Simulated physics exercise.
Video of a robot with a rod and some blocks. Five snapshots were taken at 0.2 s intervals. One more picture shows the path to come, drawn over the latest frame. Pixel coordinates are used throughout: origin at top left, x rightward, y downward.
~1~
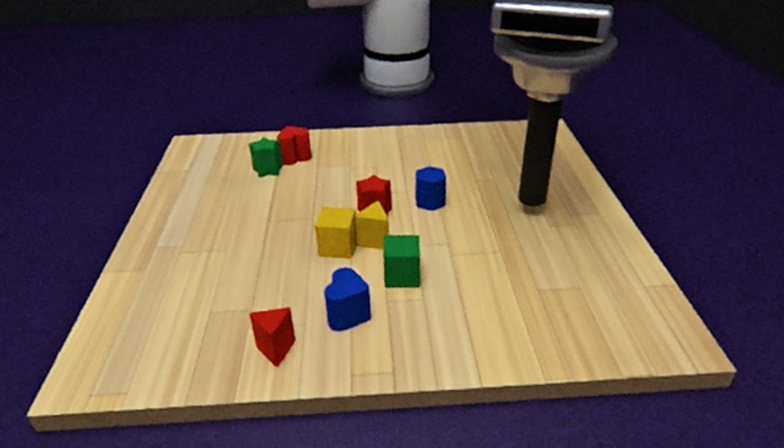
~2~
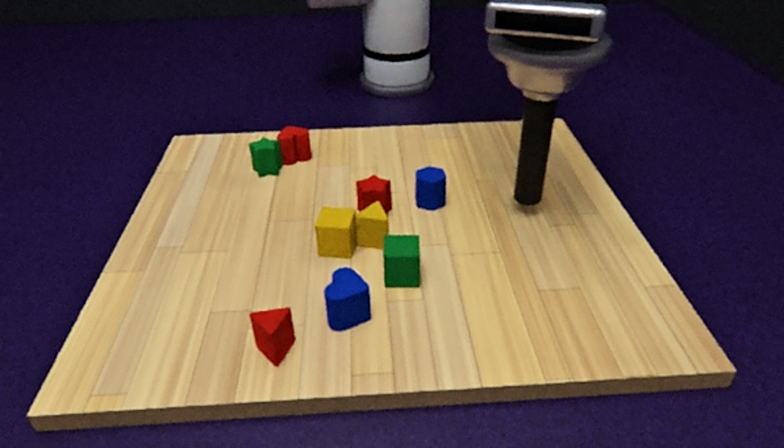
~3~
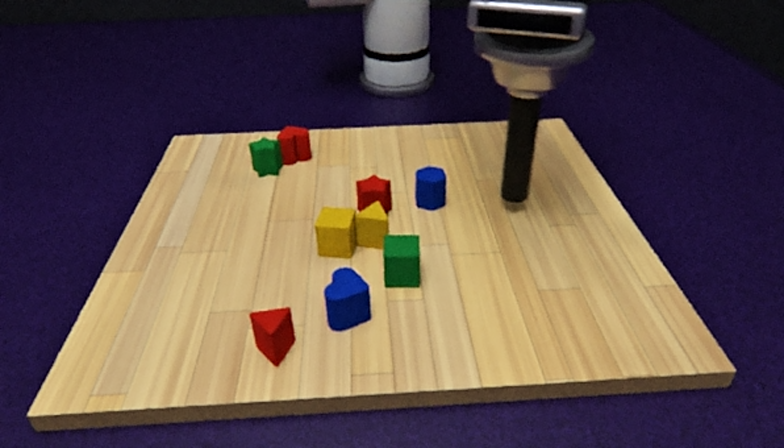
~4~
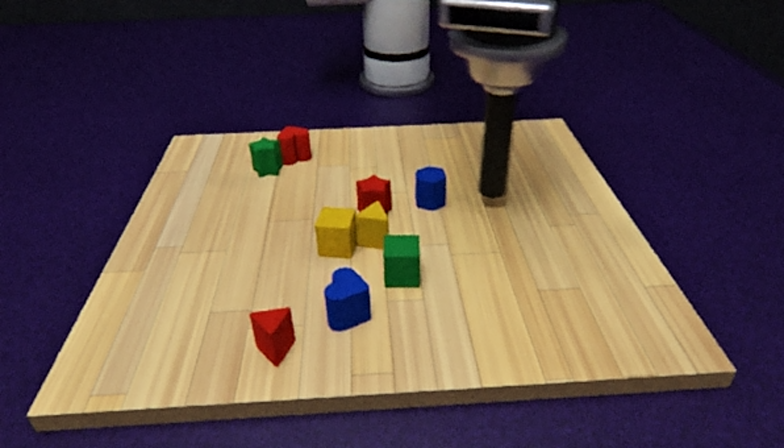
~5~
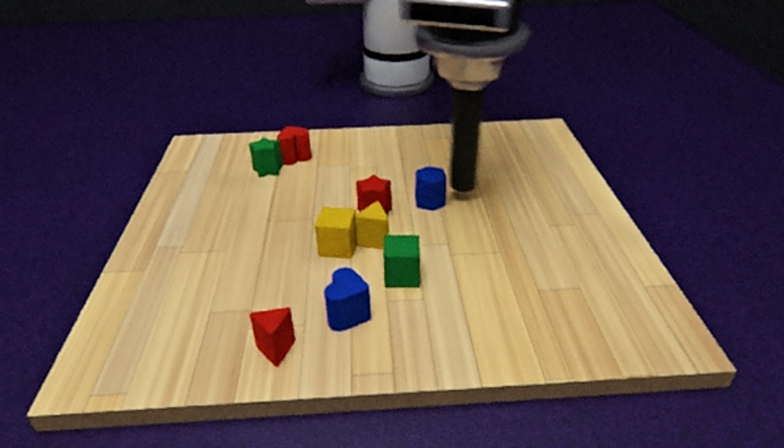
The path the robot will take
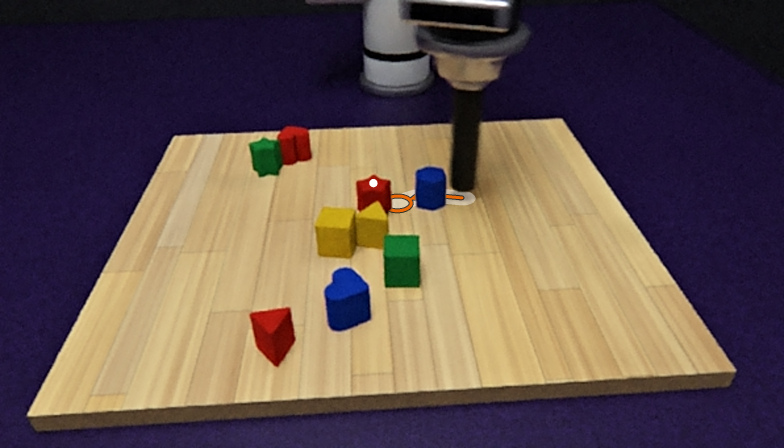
A robot arm holding a dark rod slid slowly left across a wooden board until the rod was close beside the blue block, while the scattered red, green, yellow and blue blocks stayed still.
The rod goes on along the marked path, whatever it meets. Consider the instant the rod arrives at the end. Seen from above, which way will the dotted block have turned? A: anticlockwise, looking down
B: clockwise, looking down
Choice B: Clockwise, looking down.
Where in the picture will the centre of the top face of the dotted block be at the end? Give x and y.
Its top face will be centred at roughly (352, 191).
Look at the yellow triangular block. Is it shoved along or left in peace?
It will be resting on its spot.
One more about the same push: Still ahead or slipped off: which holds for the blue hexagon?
I'm fairly sure the blue hexagon rides along ahead of the rod to the very end.
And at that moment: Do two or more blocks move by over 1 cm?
Going by the path, yes.
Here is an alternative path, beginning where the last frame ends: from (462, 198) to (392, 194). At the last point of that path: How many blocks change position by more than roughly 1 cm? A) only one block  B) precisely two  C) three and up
Letter B.
The drawn path runs from (462, 198) over (439, 196) and (417, 197) to (398, 203); the dot is on the red star block.
What follows on the original path. Halfway along, rod (428, 183); blue hexagon (406, 177), turned 45° anticlockwise.
At the end, rod (398, 191); red star block (352, 191), turned 45° clockwise; yellow triangular block not moved; blue hexagon (381, 189), turned 80° anticlockwise.
